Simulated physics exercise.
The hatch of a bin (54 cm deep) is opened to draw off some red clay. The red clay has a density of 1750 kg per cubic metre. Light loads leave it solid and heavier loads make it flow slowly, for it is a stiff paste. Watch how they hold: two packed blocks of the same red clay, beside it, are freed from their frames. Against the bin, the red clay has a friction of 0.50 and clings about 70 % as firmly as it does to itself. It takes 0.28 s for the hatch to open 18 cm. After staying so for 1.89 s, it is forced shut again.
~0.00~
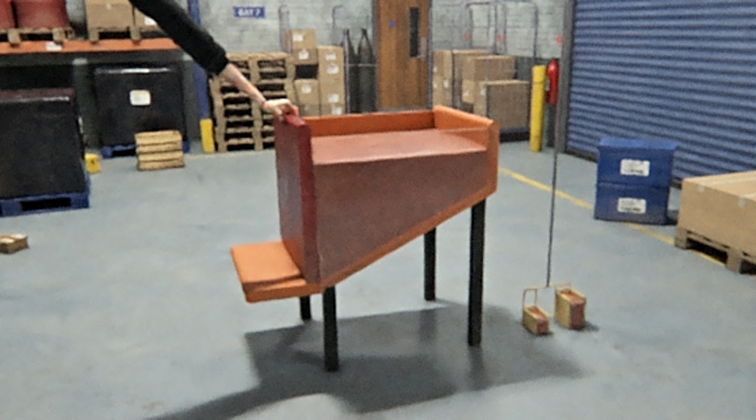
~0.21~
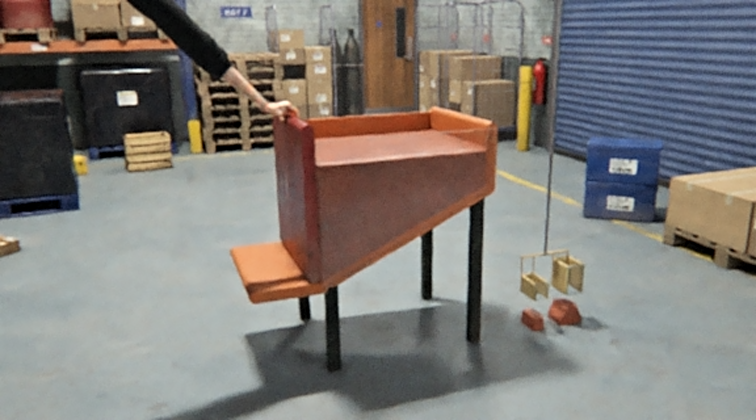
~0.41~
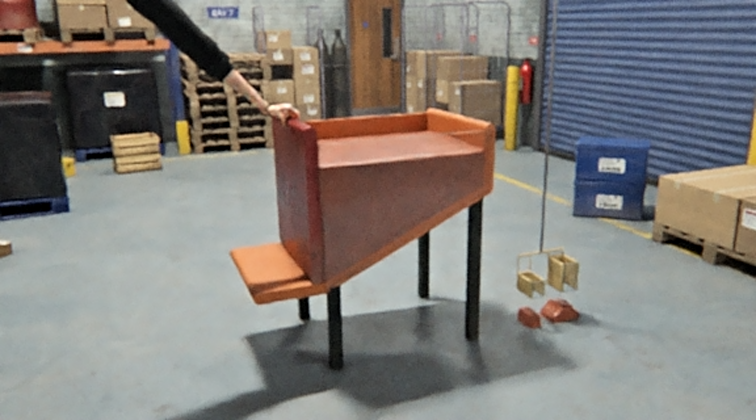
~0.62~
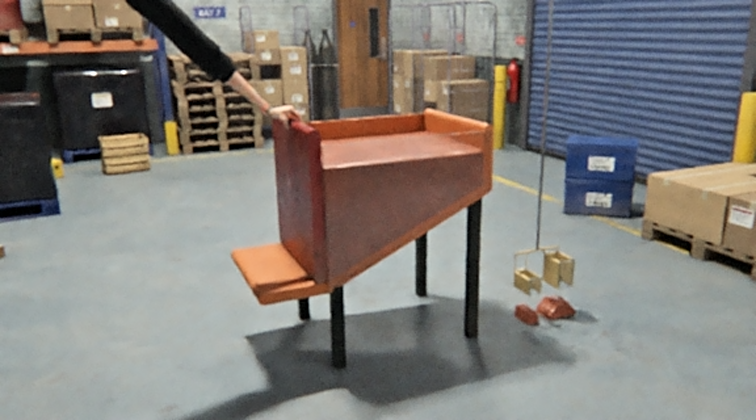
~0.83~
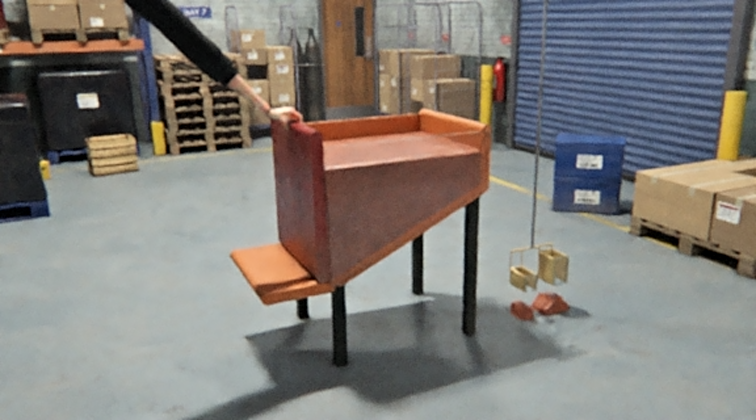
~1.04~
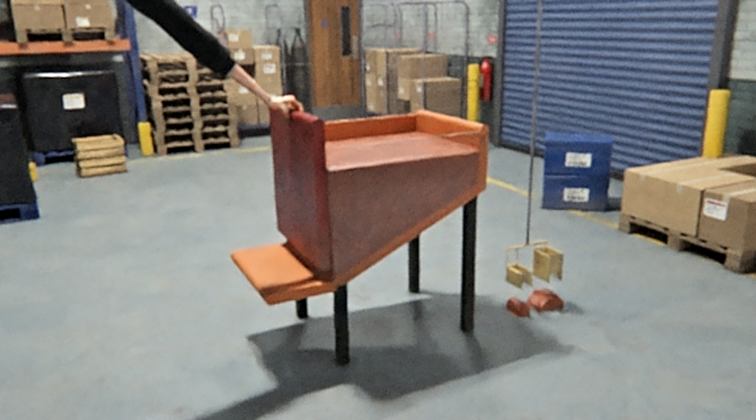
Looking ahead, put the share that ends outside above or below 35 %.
It lands in excess of 35 %.
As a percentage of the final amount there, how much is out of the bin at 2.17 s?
Estimate: 60 %.
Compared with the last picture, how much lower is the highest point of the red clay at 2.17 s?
Measured change: Around 8 cm.
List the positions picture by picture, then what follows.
In the first frame, top of the hatch at (304, 130), not yet moved; crest of the red clay at (398, 156); block heights 7.6 cm, 14 cm (left to right).
In the second frame, top of the hatch at (308, 132), not yet moved; crest of the red clay at (399, 157); block heights 7.0 cm, 9.7 cm (left to right).
In the third frame, top of the hatch at (311, 134), not yet moved; crest of the red clay at (400, 159); block heights 6.7 cm, 7.9 cm (left to right).
In the fourth frame, top of the hatch at (315, 136), not yet moved; crest of the red clay at (401, 159); block heights 6.7 cm, 7.9 cm (left to right).
In the fifth frame, top of the hatch at (317, 137), not yet moved; crest of the red clay at (401, 160); block heights 6.7 cm, 7.9 cm (left to right).
In the sixth frame, top of the hatch at (319, 125), moved 6.0 cm; crest of the red clay at (459, 153); block heights 6.7 cm, 7.9 cm (left to right).
After 1.56 s, the hatch is 18 cm open and 17 % is out.
After 2.17 s, the hatch is 18 cm open and 40 % is out.
After 2.79 s, the hatch is 18 cm open and 58 % is out.
After 3.40 s, the hatch is 4.4 cm open and 69 % is out.
After 4.34 s, the hatch is shut and 70 % is out.
